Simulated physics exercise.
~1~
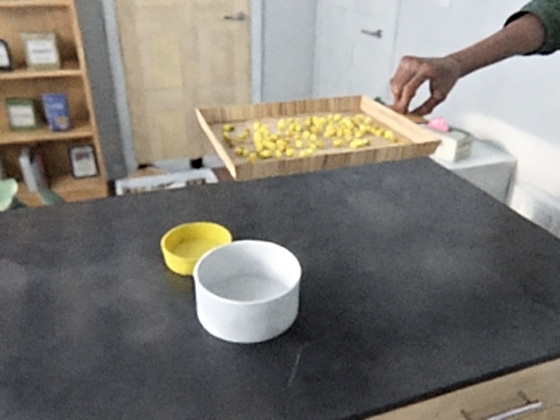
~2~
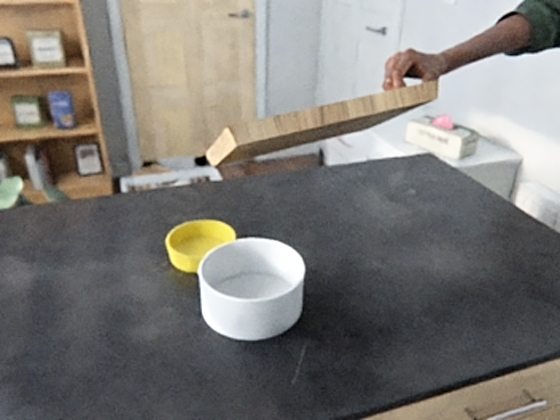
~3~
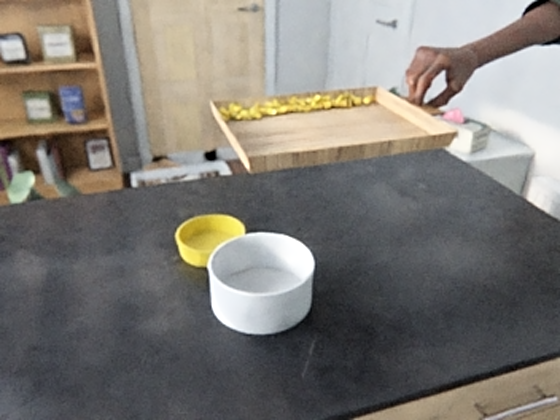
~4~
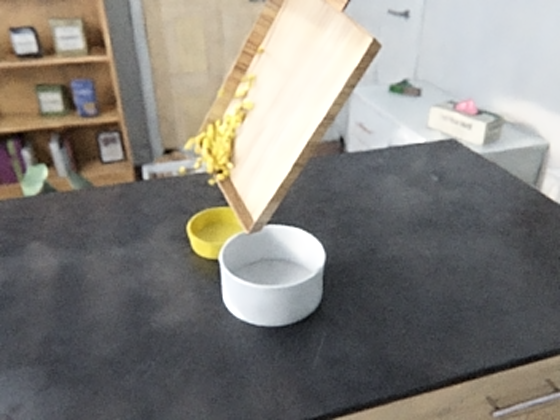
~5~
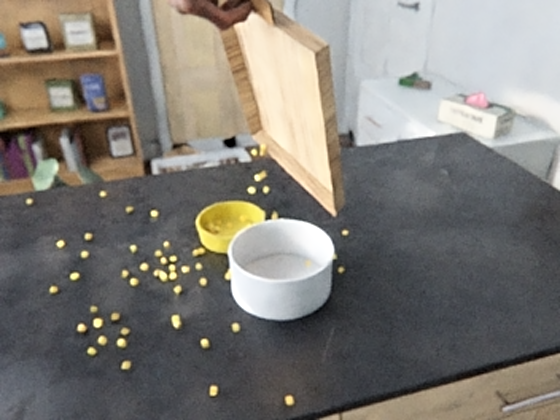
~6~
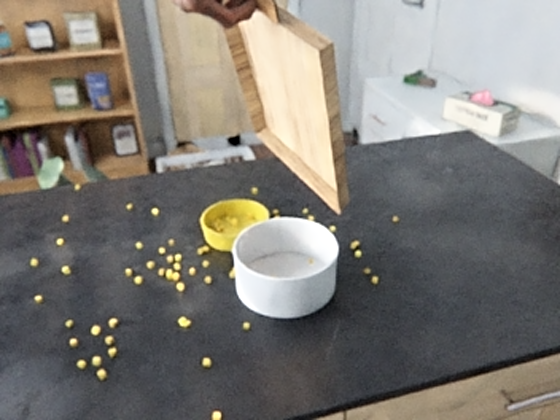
A hand tips a wooden tray, spilling yellow cubes mostly across the table, some into dishes.
